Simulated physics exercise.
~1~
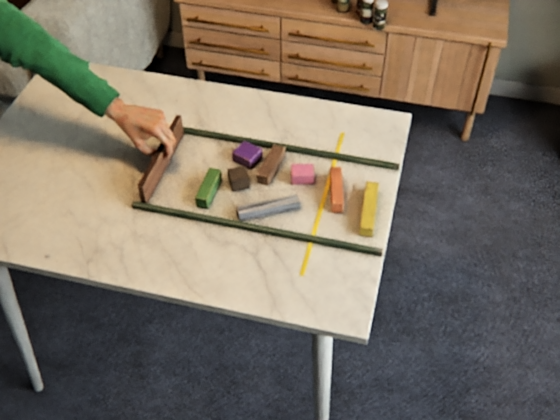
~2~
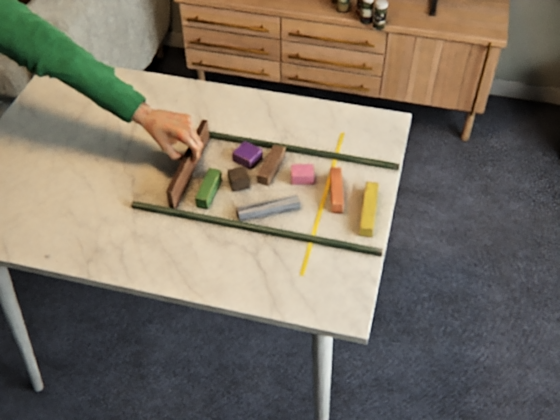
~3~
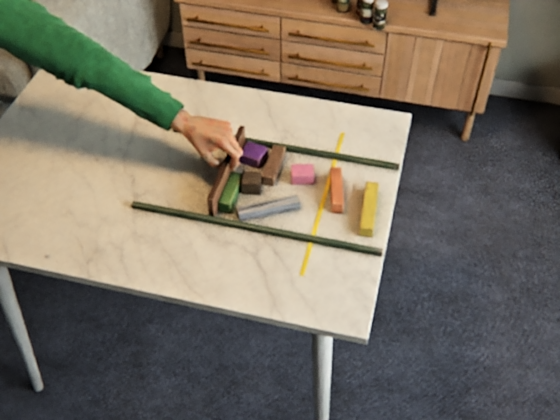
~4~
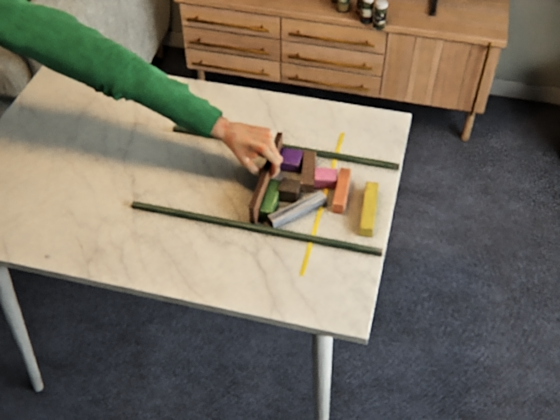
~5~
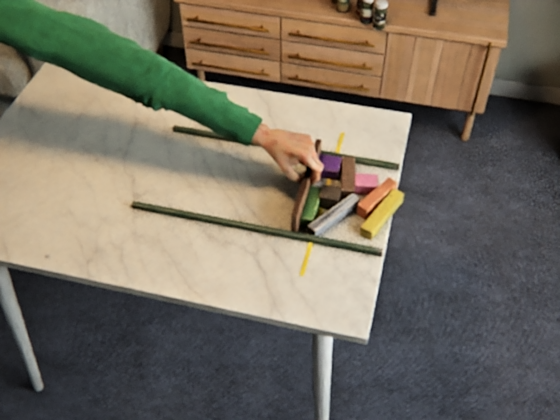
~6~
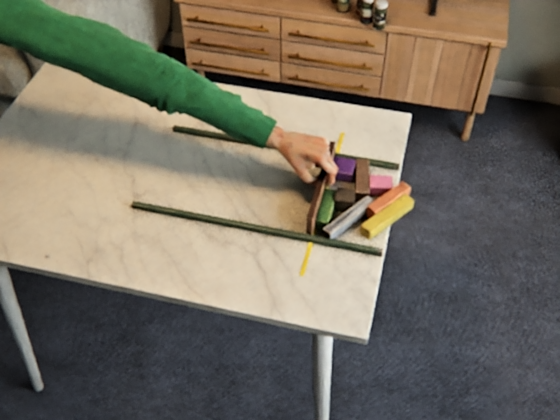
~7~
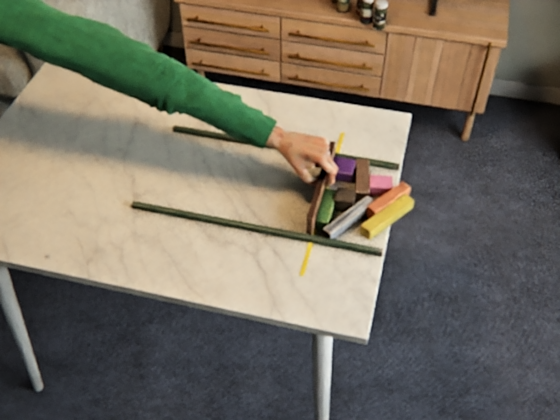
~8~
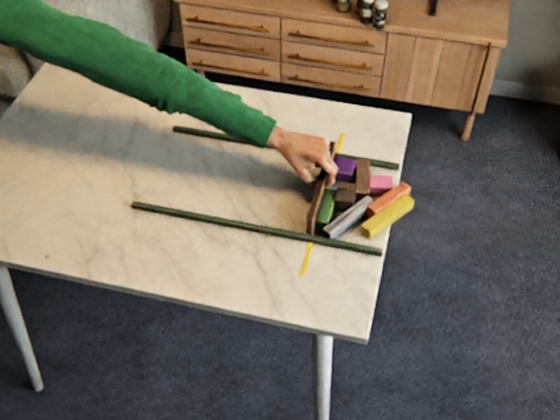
A hand slides a board right, bunching colored blocks near the table edge, and none fall.
